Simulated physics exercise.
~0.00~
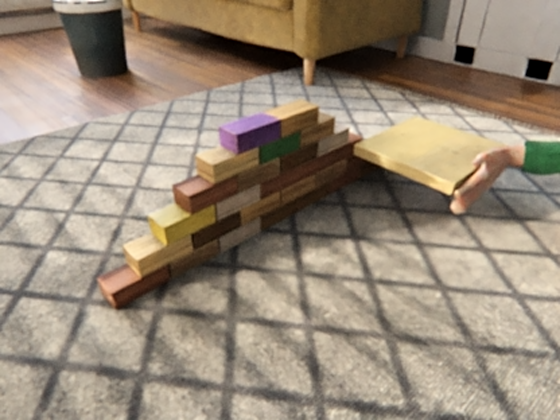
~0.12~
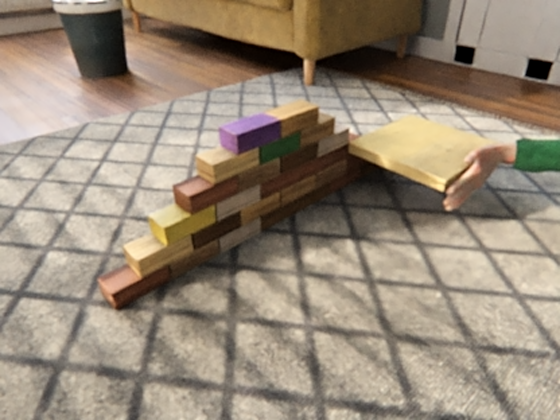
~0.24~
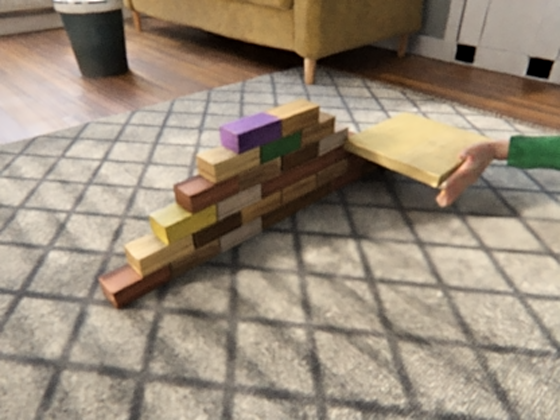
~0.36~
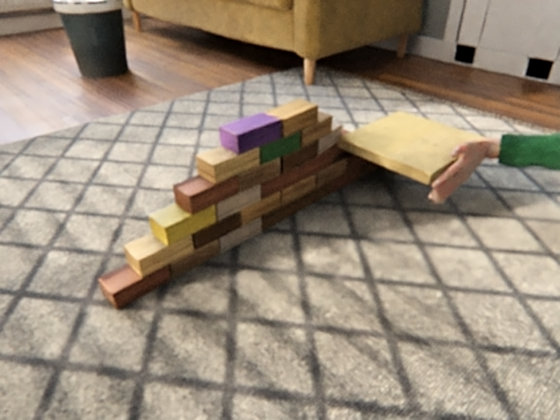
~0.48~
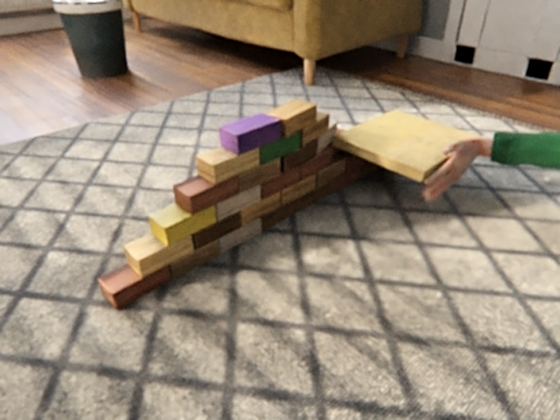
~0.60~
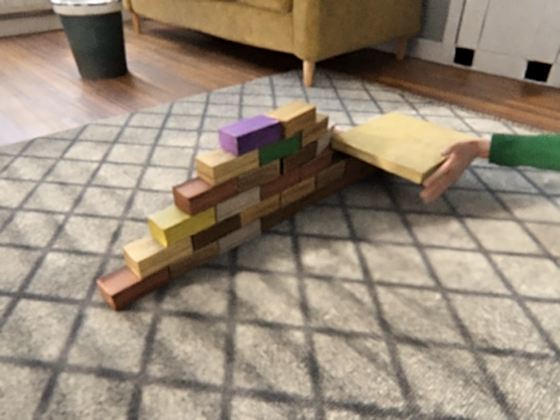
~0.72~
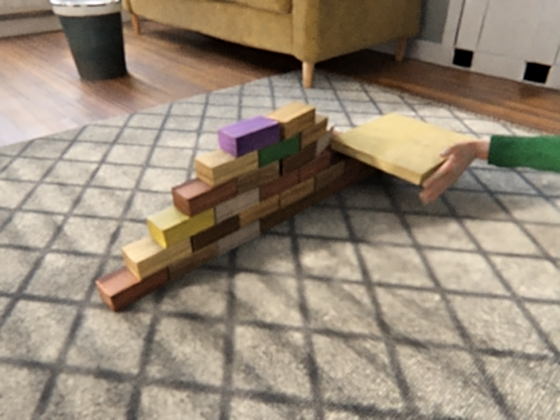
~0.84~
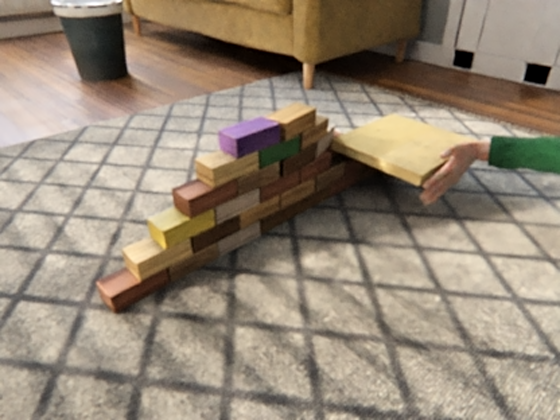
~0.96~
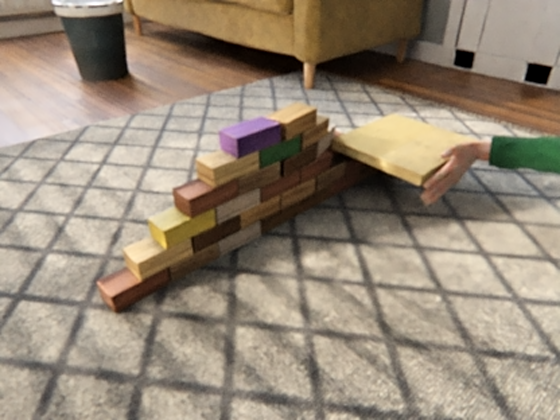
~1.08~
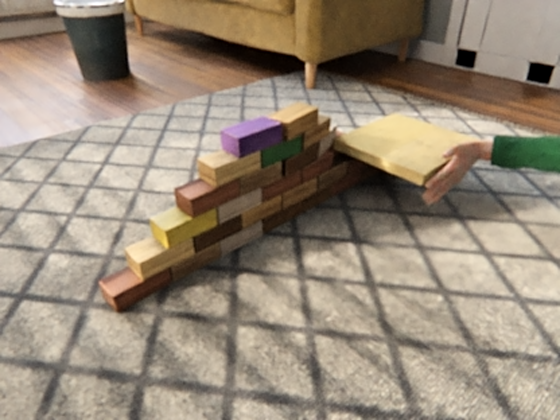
A hand in a green sleeve holds a long, pale wooden block level above a grey rug with a dark diamond pattern, seen from a slightly swaying view looking down across a living room. To its left stands a stepped wall of wooden toy blocks, with a purple one at the top, a green one just below and a yellow one lower on the left, while a mustard sofa and dark bin sit behind. The hand slides the long block left against the wall's right end, nudging a few blocks slightly. It then halts and holds still. The wall remains standing, its coloured blocks in place.
